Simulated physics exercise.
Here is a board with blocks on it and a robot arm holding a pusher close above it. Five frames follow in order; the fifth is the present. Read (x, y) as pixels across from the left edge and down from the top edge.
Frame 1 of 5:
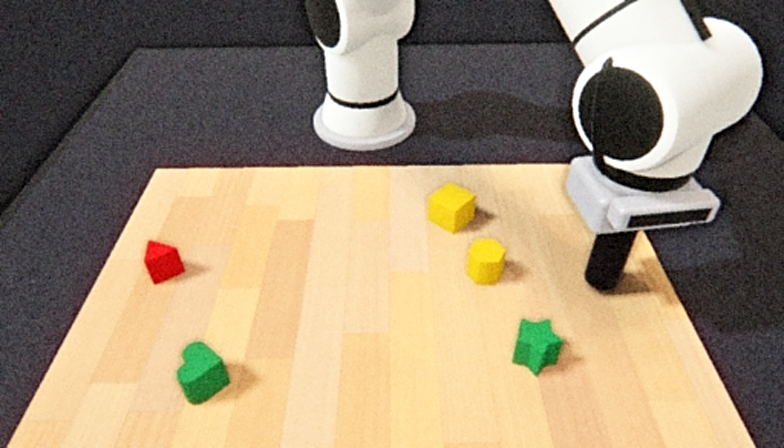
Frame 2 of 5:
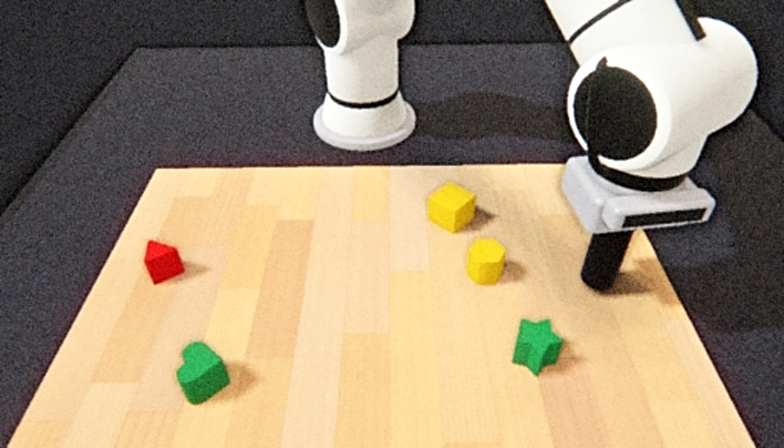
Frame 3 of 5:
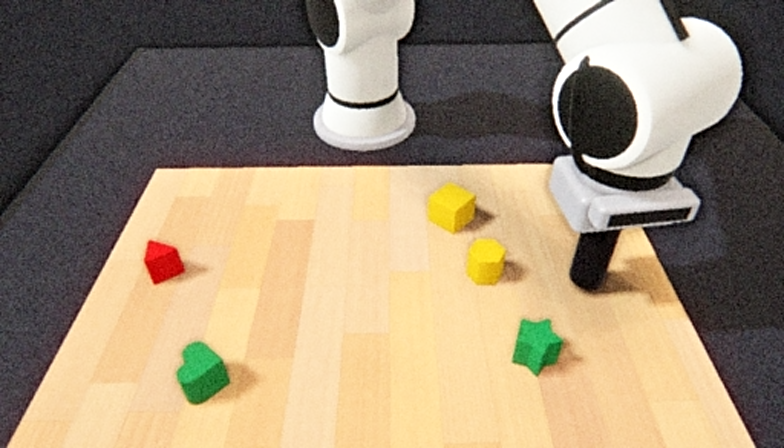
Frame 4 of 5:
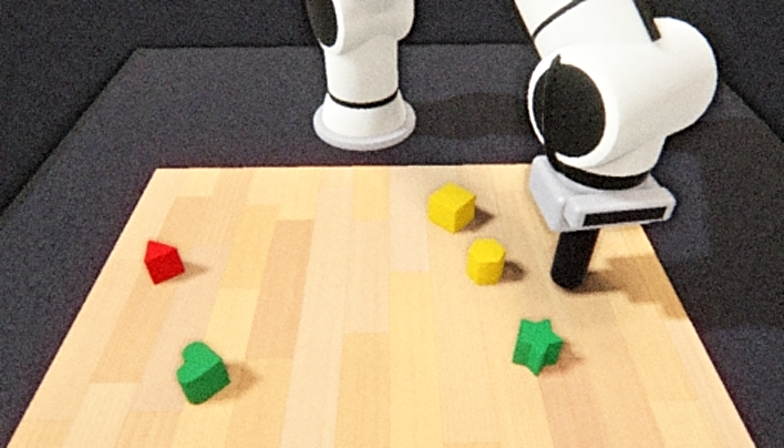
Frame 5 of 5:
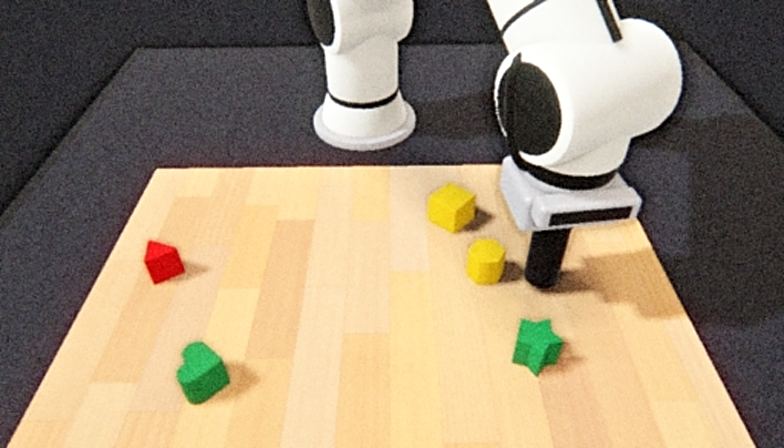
A robot arm holding a black pusher moves slowly left above the right side of a wooden board, nearing a yellow hexagonal block, while the yellow, green and red blocks all stay still.
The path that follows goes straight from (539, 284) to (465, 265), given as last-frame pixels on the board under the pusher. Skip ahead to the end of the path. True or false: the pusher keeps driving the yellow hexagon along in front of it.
The statement is true.
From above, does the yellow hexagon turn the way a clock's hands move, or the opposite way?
The twist is anticlockwise.
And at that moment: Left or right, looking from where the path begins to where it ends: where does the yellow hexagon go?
That block drifts left.
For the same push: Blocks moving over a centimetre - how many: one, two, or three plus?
It should be one.
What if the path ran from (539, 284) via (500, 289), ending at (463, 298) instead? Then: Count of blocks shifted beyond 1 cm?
I count one.
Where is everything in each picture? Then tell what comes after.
Pusher's lower end at (601, 280); yellow four-sided block at (452, 196); yellow hexagon at (487, 250), in the first frame.
Pusher at (597, 279); blocks still, in the second frame.
Pusher at (586, 279); blocks still, in the third frame.
Pusher at (567, 278); blocks still, in the fourth frame.
Pusher at (540, 278); yellow four-sided block at (452, 196); yellow hexagon at (487, 250), in the fifth frame.
What follows on the original path. Halfway along, pusher at (501, 268); yellow hexagon at (469, 248), turned 15° anticlockwise.
At the end, pusher at (465, 259); yellow four-sided block still; yellow hexagon at (435, 247), turned 55° anticlockwise.
